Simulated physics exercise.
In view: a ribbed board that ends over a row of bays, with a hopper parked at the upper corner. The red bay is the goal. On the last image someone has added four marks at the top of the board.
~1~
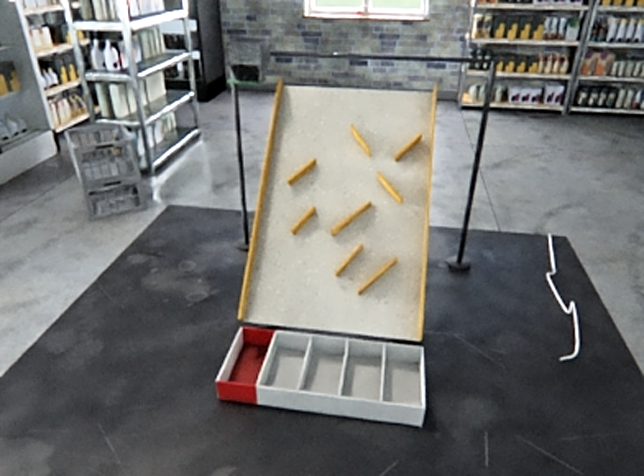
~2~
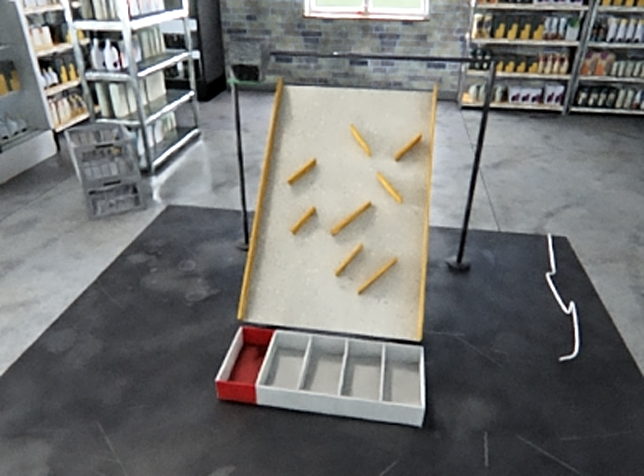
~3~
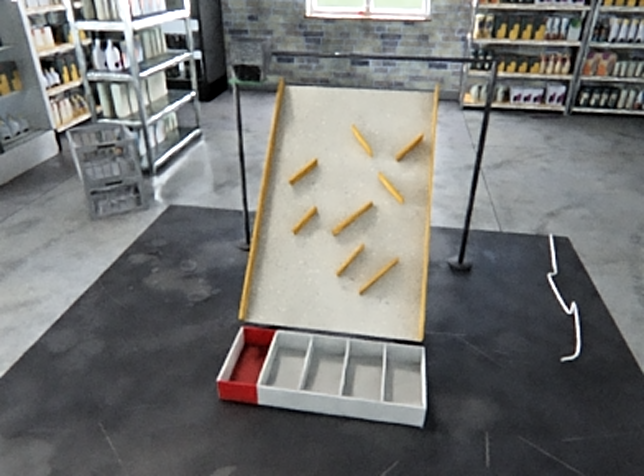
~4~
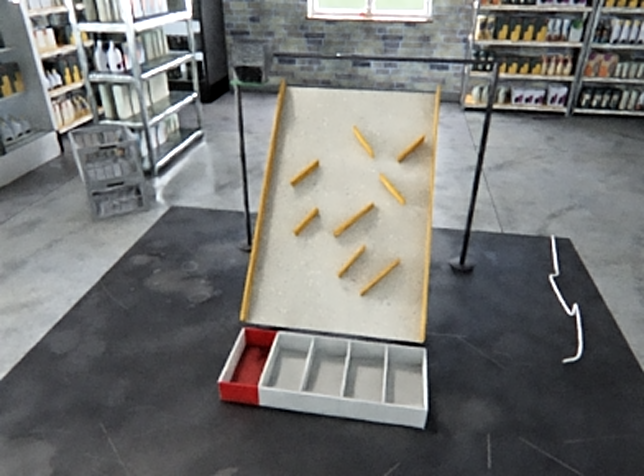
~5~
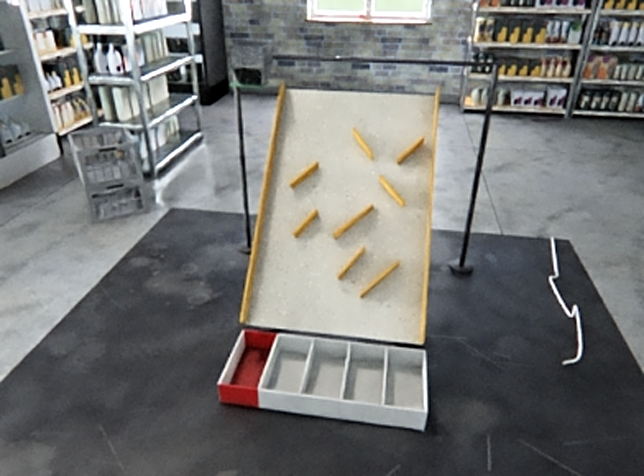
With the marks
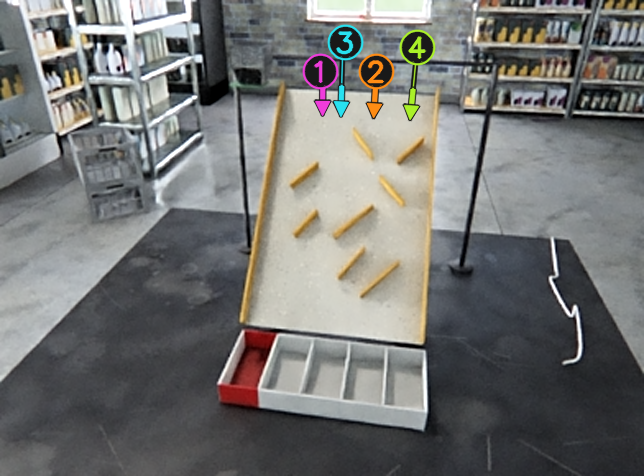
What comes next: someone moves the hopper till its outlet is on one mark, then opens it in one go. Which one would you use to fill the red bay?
Go for 1.
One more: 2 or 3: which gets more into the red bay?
Mark 3.
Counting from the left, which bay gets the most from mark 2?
The fifth from the left.
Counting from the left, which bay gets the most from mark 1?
The first from the left.
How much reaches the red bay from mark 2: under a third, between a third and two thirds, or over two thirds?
Mark 2 gives under a third.
On the marked copy, mark 1 meets the board at (322, 110); mark 2 meets the board at (373, 112); mark 3 meets the board at (341, 111); mark 4 meets the board at (410, 114).
For mark 1, close to two thirds in the red bay, close to a third in other bays, only a few held on the board, only a few outside the box.
For mark 2, only a few in the red bay, all but a few in other bays, only a few held on the board.
For mark 3, close to a third in the red bay, close to half in other bays, a small share held on the board, only a few outside the box.
For mark 4, only a few in the red bay, the bulk in other bays, a small share held on the board, a small share outside the box.
